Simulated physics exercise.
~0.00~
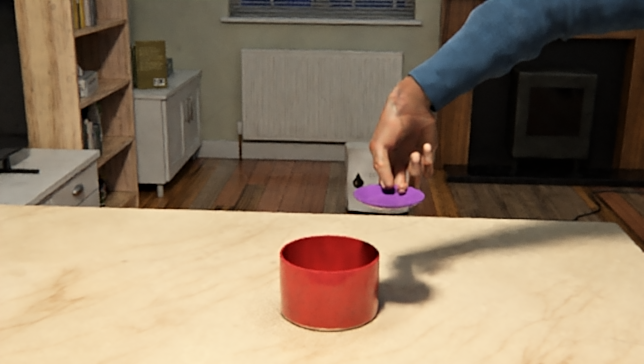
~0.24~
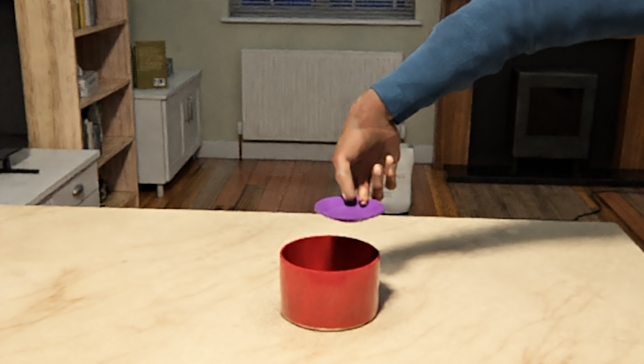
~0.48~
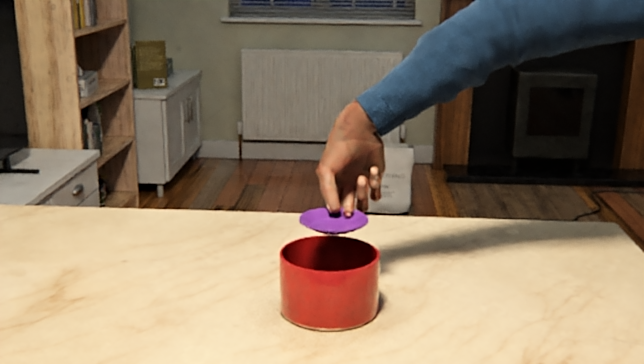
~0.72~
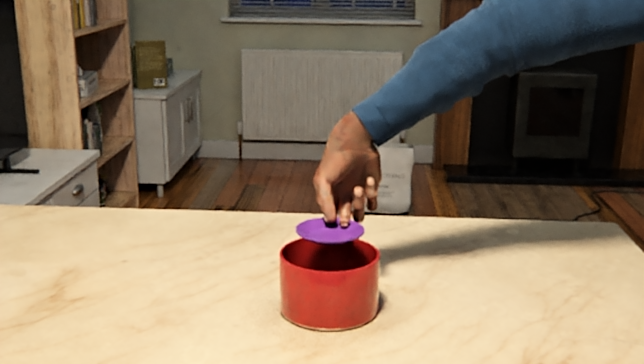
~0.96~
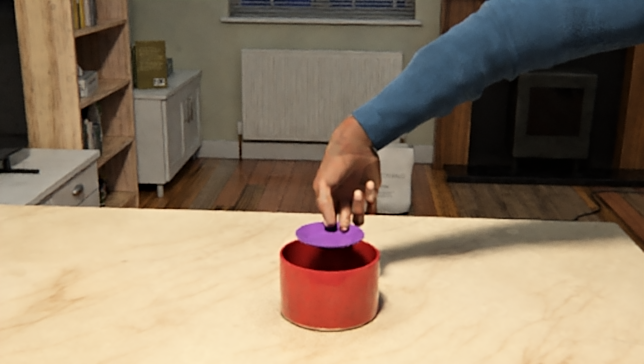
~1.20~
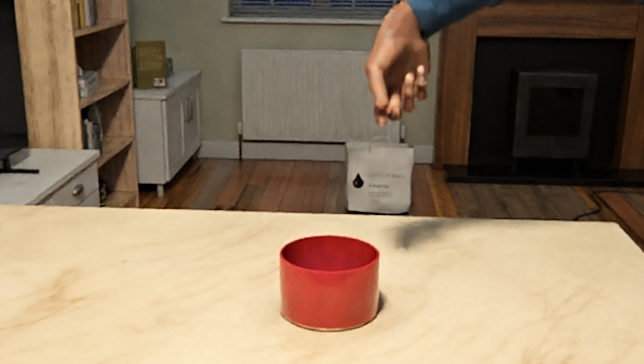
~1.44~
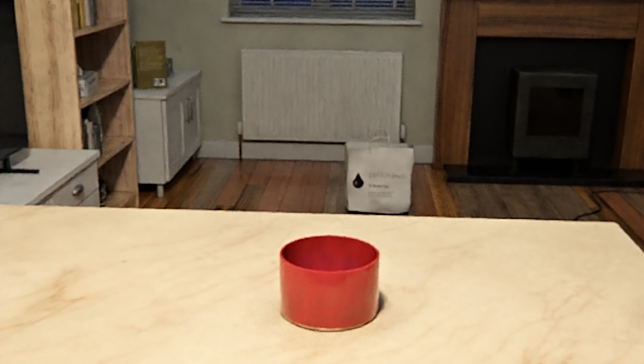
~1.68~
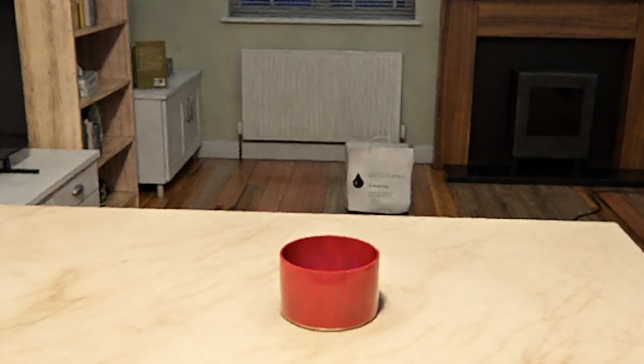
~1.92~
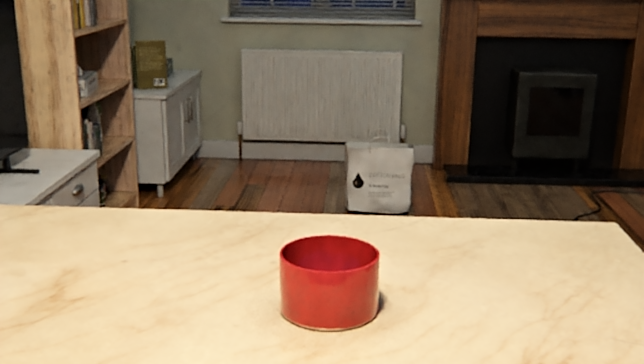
On a pale tabletop, a hand lowers a purple disc that drops inside a red container.
